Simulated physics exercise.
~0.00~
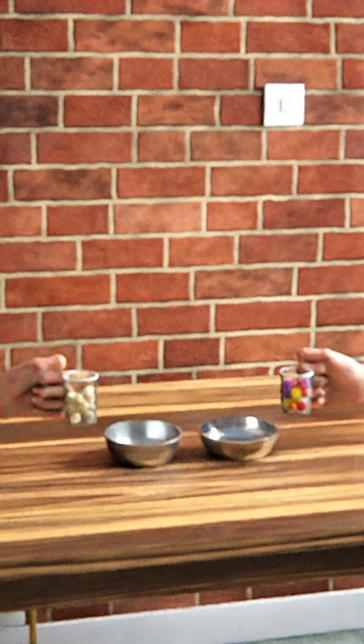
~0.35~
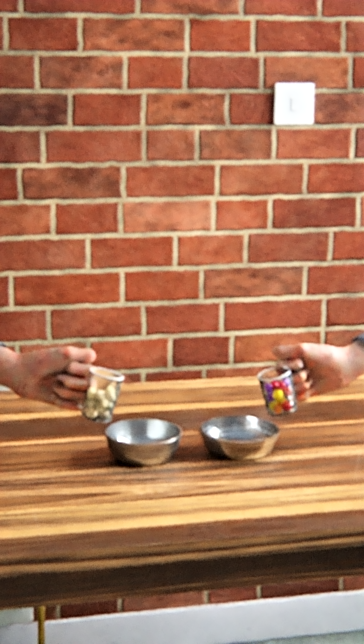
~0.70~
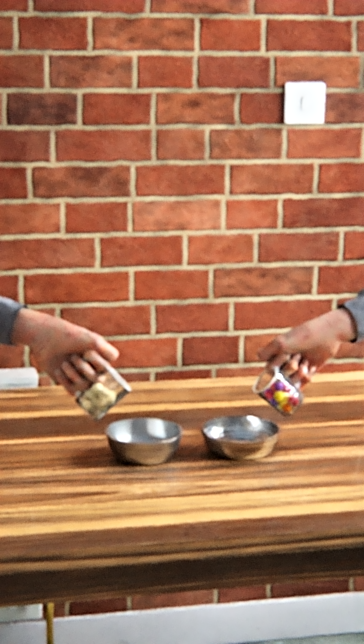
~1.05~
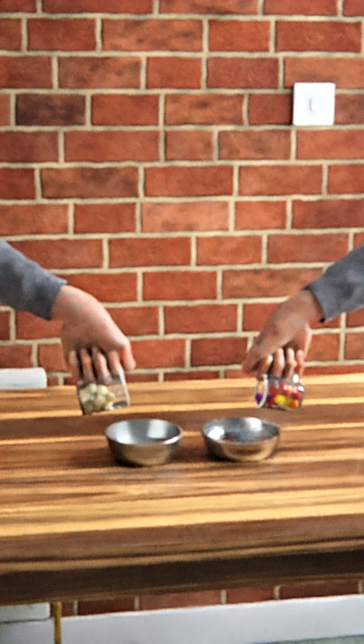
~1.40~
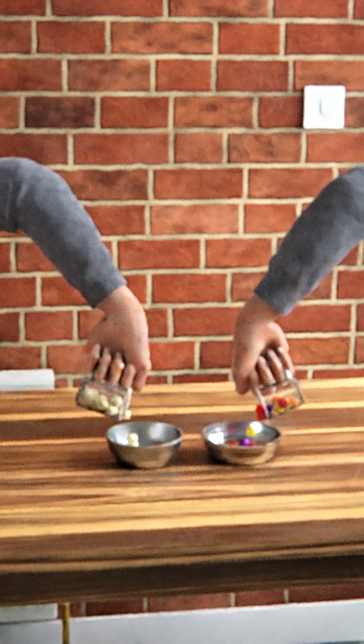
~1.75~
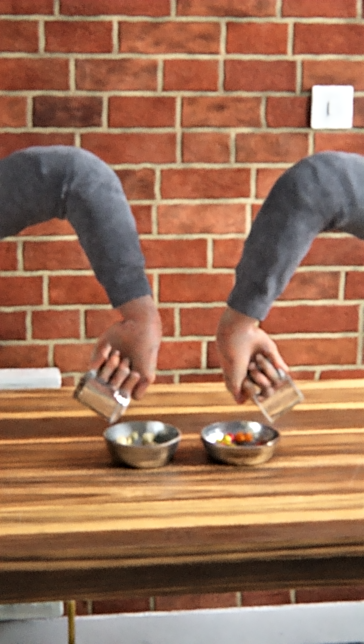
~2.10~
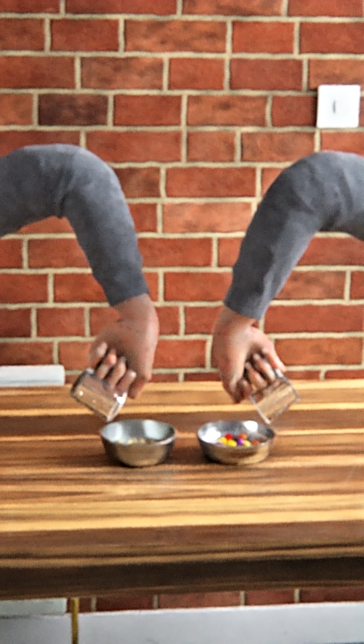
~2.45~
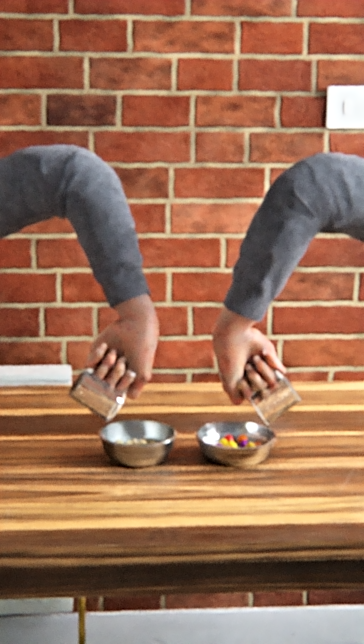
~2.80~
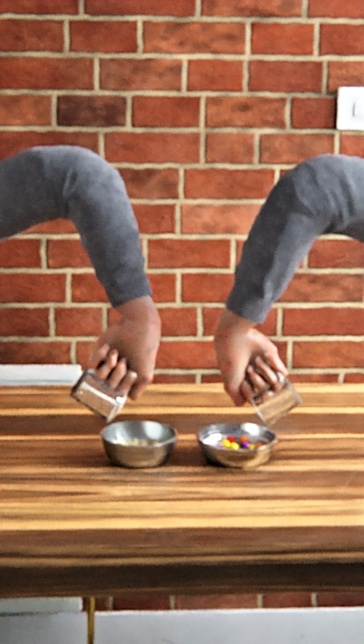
The clip shows two hands holding clear cups of small pieces, pale on the left and brightly coloured on the right, above two metal bowls on a wooden table. The hands tip the cups inward, emptying them until all the pieces rest in the bowls, and stay holding the tilted cups.
